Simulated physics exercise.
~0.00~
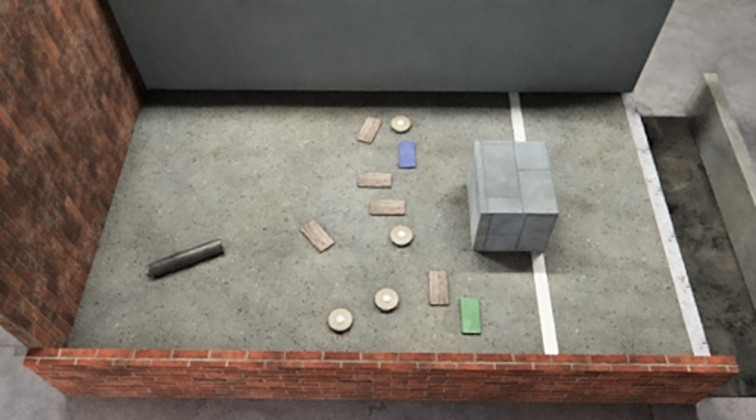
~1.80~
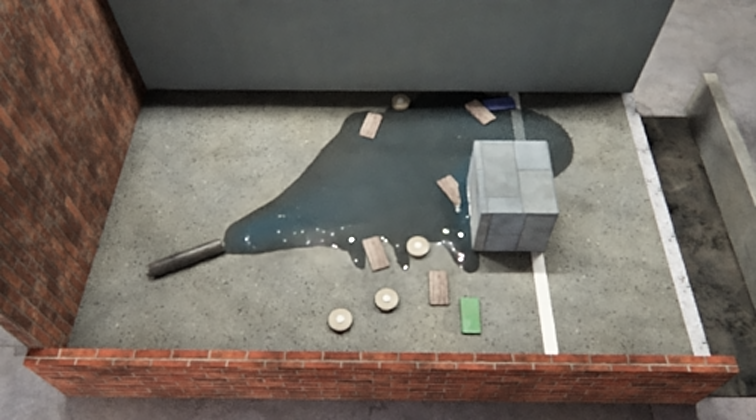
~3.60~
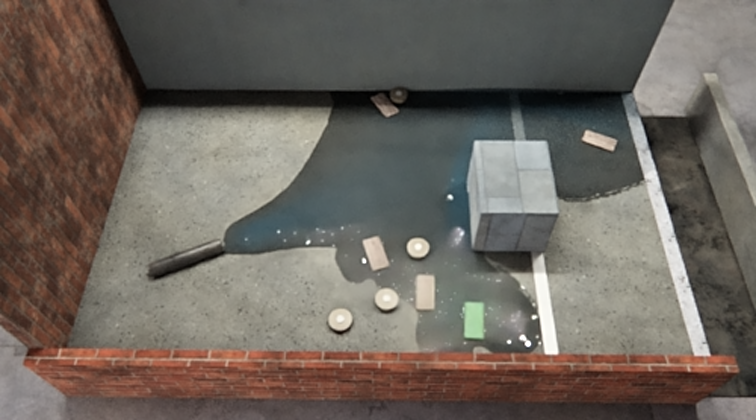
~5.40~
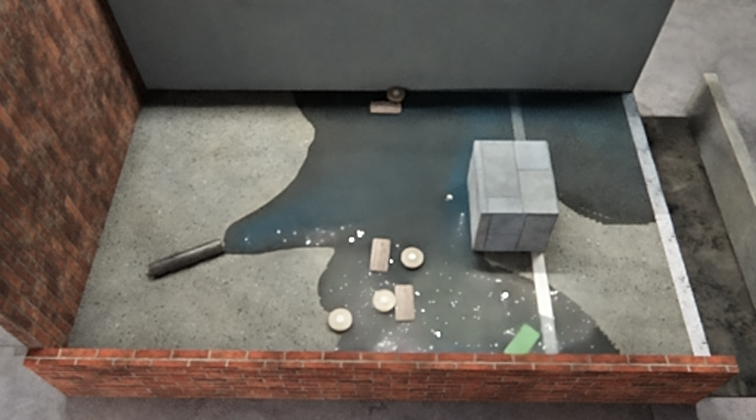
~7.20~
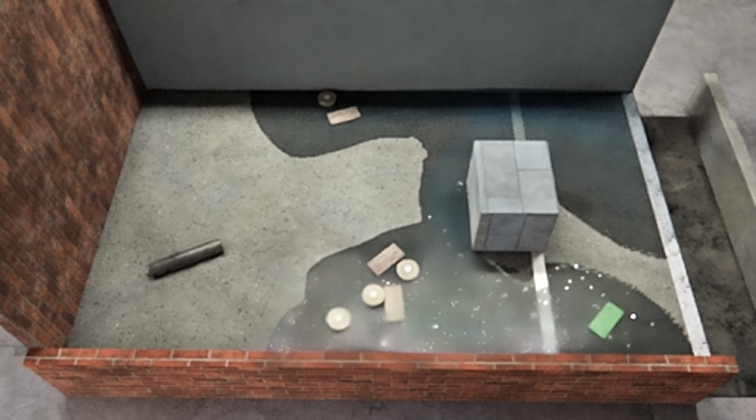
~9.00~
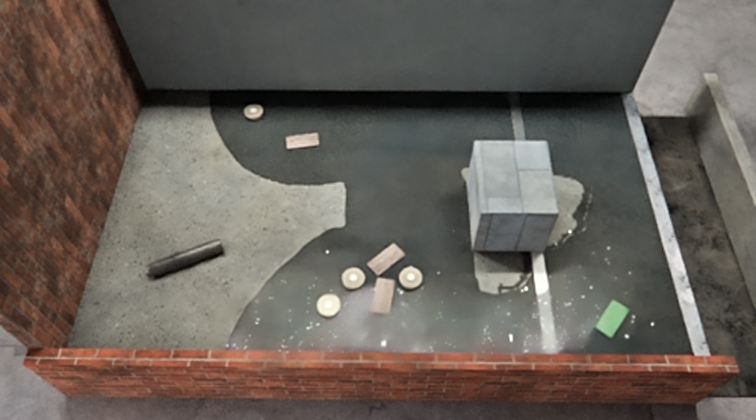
Water shot from a pipe across a walled concrete floor, sweeping the blue board and some brown boards away to the right, then spread around a gray block as the green board slid over the white line and stopped near the right edge.
